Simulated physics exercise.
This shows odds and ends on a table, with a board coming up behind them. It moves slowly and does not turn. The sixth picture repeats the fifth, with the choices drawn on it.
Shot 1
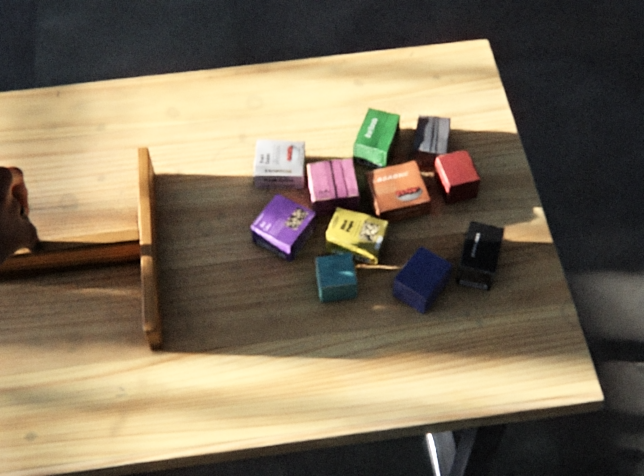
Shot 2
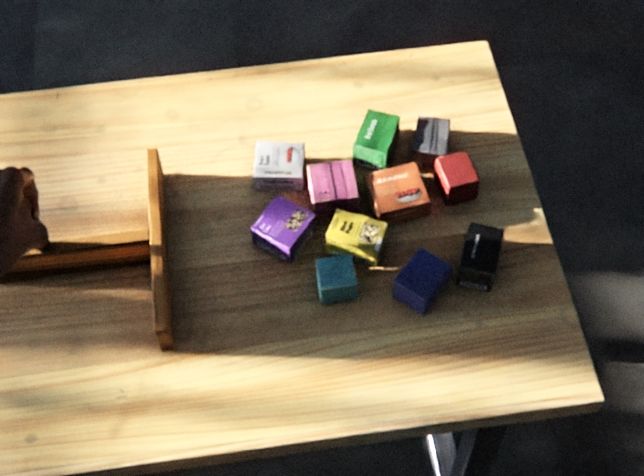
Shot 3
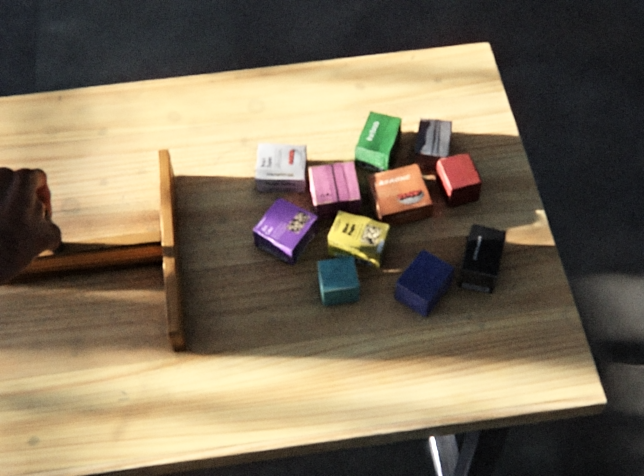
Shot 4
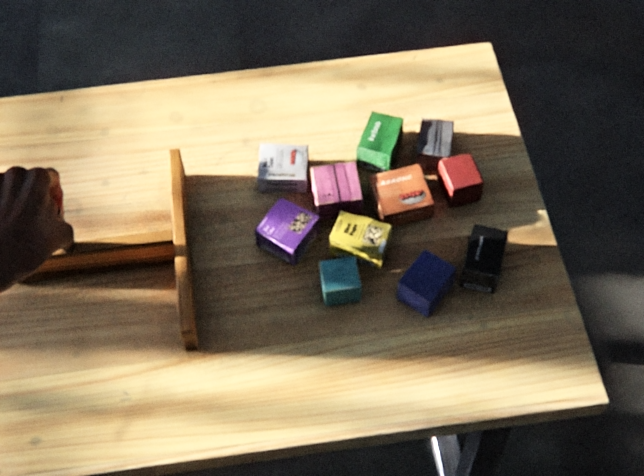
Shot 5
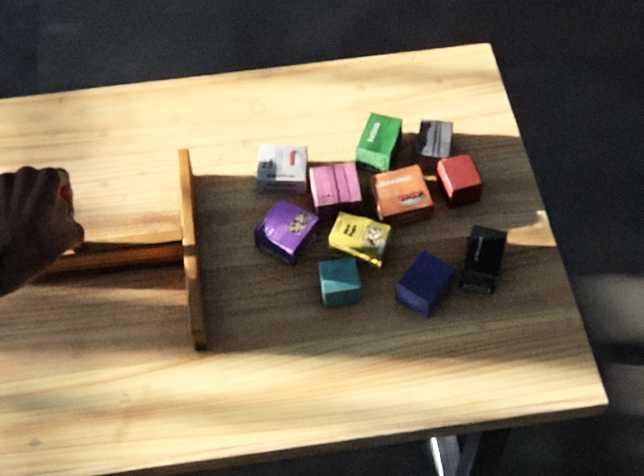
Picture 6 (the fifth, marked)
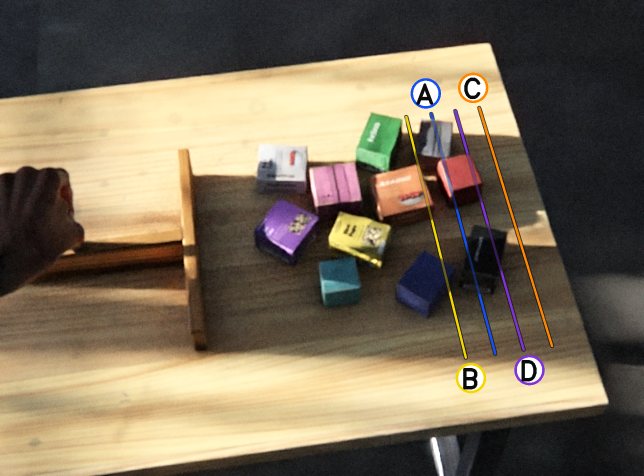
A hand slowly slides a wooden board right across the table toward scattered colourful boxes.
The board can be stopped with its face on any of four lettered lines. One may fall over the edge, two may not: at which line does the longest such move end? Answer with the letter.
No farther than B.
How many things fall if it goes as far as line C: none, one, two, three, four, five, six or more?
By then, six or more.
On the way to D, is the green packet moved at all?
By then, yes.
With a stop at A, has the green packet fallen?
No.
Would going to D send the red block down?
Yes.
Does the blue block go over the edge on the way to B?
No.
On the marked copy, A at (461, 224); B at (434, 227); C at (513, 217); D at (487, 220).
Taking B. A third of the way, board (278, 222); orange box (406, 200); white box (300, 164).
Two thirds of the way, board (367, 211); red block (485, 181); black packet (498, 262).
When it is over, board (431, 203); red block (532, 175); grey box (515, 135); none fallen.
As for the rest, A drops three; C drops eight; D drops five.
